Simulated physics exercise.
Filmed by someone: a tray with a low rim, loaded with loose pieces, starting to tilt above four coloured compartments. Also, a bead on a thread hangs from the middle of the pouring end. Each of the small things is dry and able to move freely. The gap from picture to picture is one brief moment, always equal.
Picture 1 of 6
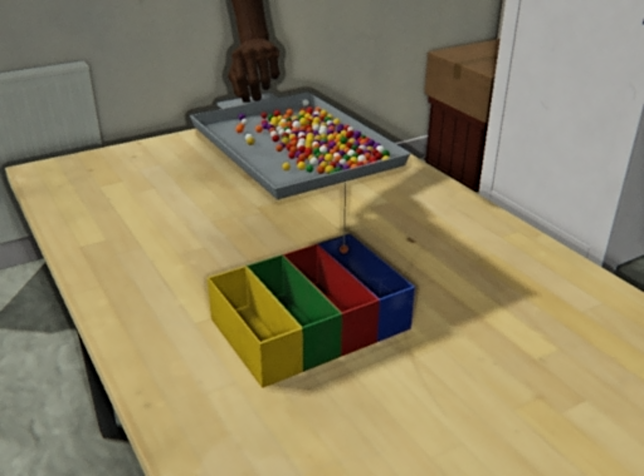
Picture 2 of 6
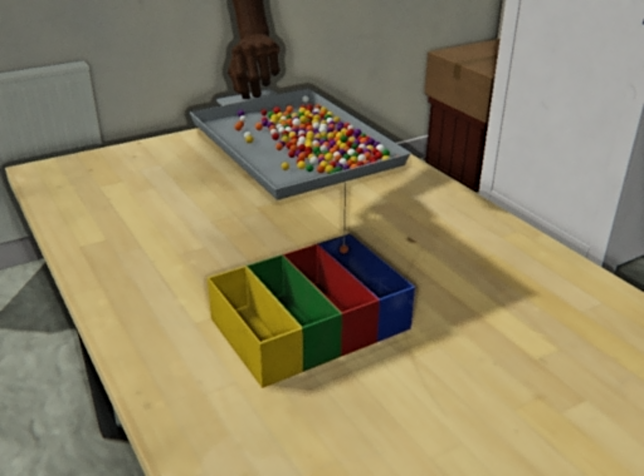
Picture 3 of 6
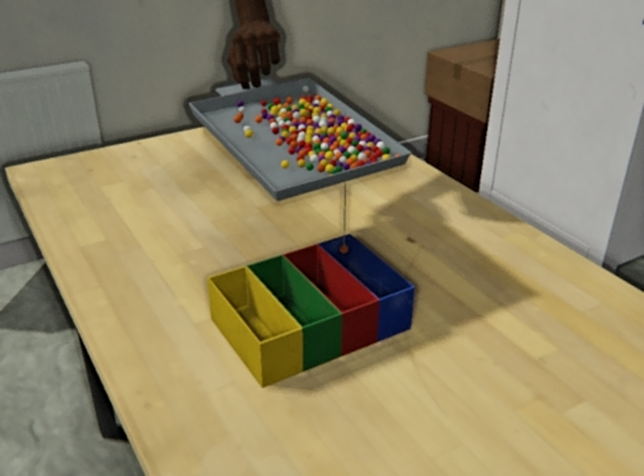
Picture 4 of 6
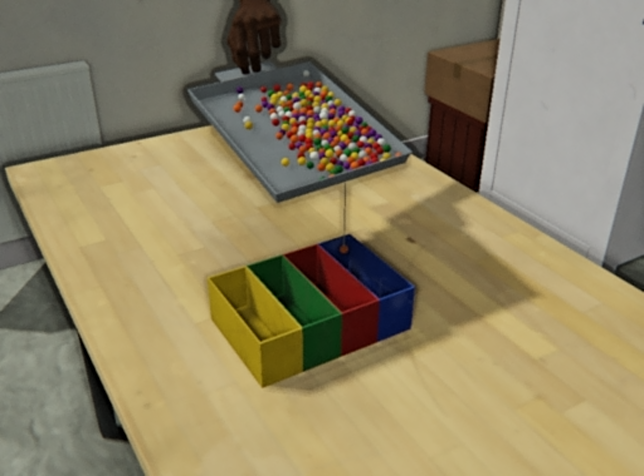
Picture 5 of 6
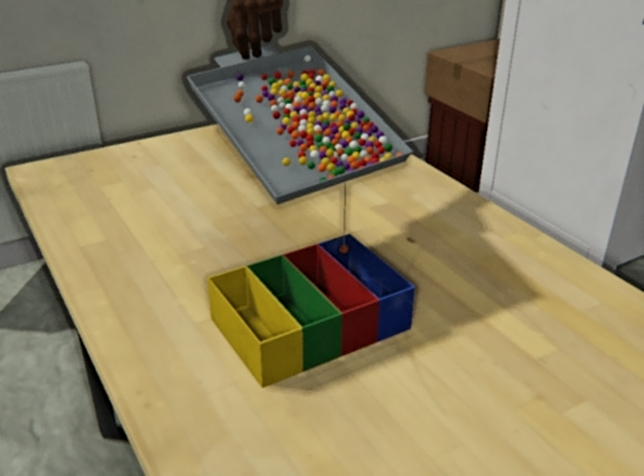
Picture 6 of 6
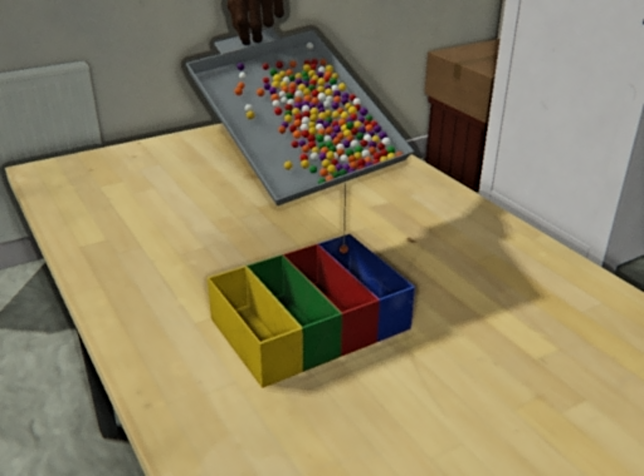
To begin with, a hand holds a grey tray of small multicoloured balls above a box with yellow, green, red and blue compartments. The hand gradually raises the far end, tilting the tray more steeply toward the box, while the balls shift only slightly and the box stays still.
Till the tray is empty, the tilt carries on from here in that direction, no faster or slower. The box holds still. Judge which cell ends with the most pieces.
The green cell ends with the most.
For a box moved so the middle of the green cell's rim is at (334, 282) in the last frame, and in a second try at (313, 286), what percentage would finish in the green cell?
About 30% on the first try and 40% on the second.
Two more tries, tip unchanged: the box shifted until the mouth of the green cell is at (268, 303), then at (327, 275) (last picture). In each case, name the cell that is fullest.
Well, the first time it's that red cell, and the second time it's the cell in yellow.
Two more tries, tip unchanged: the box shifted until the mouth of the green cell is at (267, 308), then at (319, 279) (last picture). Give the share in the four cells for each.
80 per cent, then 90 per cent.
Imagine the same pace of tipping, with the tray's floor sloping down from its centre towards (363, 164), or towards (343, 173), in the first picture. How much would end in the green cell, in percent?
The first try gives close to 0 per cent, the second close to 10 per cent.
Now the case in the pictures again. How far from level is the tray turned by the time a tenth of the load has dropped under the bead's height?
I'd put it at about 70 degrees.
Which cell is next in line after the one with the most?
Number two is the red cell.
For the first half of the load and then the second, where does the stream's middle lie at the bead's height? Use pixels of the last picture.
First roughly (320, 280), then roughly (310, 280).
Shortly afterwards, tray tipped steeply; the bulk on the tray; only a few in the yellow cell; only a few in the green cell; only a few in the red cell; only a few in the blue cell; near a quarter falling or outside the box.
Next, tray tipped past a quarter turn; only a few on the tray; near a third in the green cell; near a quarter in the red cell; a little in the blue cell; a little in the yellow cell; near a quarter falling or outside the box.
Some moments later, tray tipped past a quarter turn; near half in the green cell; near a quarter in the red cell; a little in the blue cell; a little in the yellow cell; a little falling or outside the box.
In the end, tray tipped past a quarter turn; near half in the green cell; near a quarter in the red cell; a little in the blue cell; a little in the yellow cell; a little outside the box.
